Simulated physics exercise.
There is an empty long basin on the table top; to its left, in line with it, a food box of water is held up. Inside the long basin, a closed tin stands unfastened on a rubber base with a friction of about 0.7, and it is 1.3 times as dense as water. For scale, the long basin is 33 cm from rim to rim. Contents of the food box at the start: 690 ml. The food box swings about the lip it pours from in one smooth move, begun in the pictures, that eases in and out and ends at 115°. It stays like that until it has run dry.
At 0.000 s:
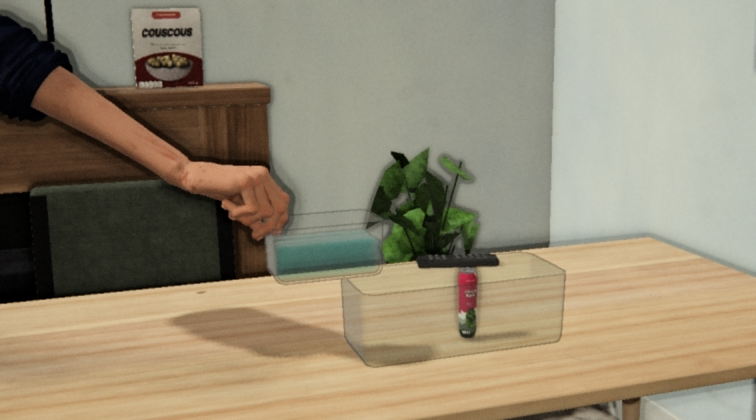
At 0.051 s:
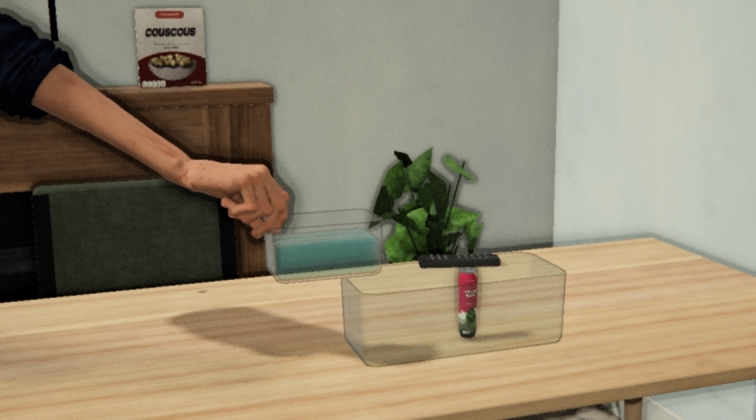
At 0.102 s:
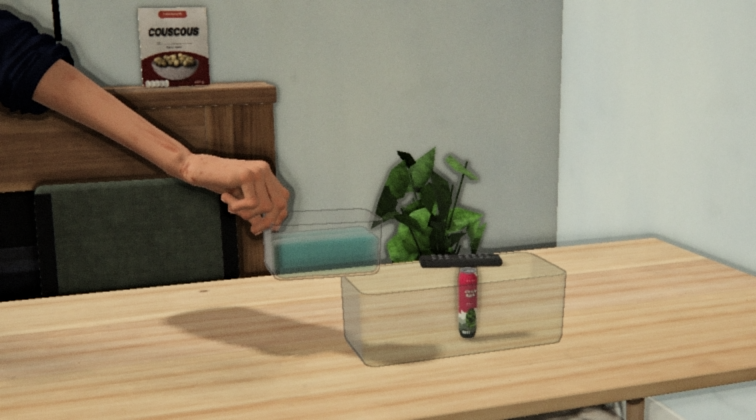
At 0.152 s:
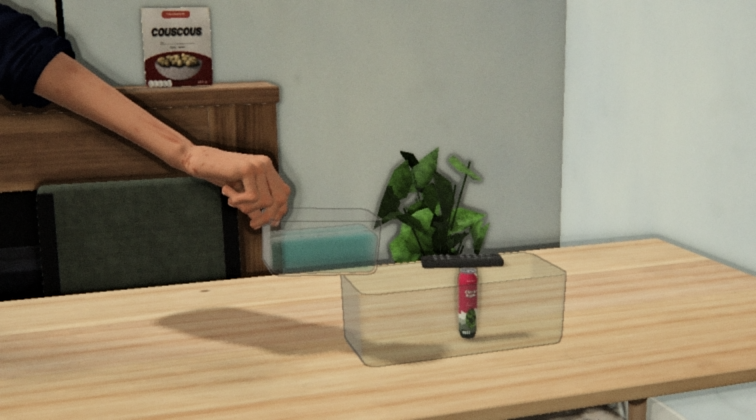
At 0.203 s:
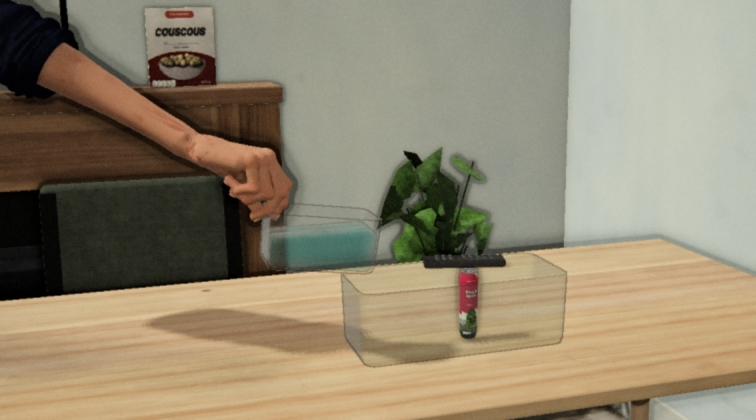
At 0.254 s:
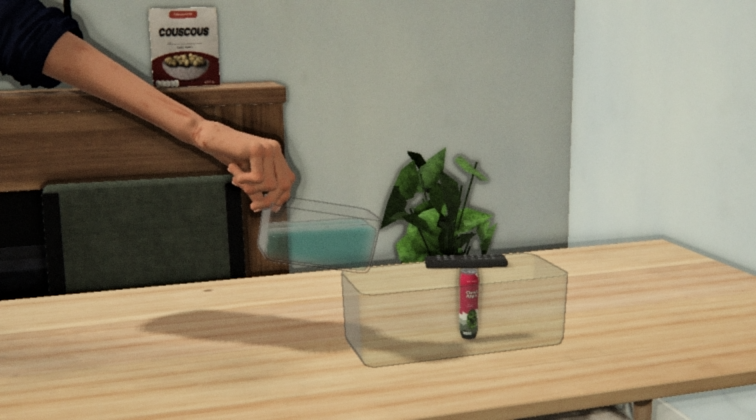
A clear food box of blue-green water, held by a hand reaching in from the left, stays nearly level, then tilts slightly, its left end rising. Seen from slightly above, a long transparent basin stands to its right on a pale wooden table, with a red tube inside and a green plant behind. The camera drifts slightly, shifting the red-and-white couscous packet, dark chair and grey wall rightward.
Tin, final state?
Standing.
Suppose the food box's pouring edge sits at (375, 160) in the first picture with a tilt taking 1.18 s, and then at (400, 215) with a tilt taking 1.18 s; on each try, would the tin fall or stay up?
First it tips over; then it stays on its base.
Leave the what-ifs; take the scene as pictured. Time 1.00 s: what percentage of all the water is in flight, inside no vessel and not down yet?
12 per cent or so.
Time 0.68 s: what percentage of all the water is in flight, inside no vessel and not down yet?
Roughly 36 percent.
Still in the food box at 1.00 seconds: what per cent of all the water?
I reckon near 8 per cent still sits there.
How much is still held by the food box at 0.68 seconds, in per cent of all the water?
Around 56 percent.
After 0.68 s the tilt is 71° and 56 per cent is still to pour; the tin stands where it began.
After 1.00 s the tilt is 108° and 8 per cent is still to pour; the tin stands 1 cm from where it began.
After 1.32 s the tilt is 115° and 0 per cent is still to pour; the tin stands where it began.
After 1.68 s the tilt is 115° and 0 per cent is still to pour; the tin stands where it began.
In the end the tin stands where it began.
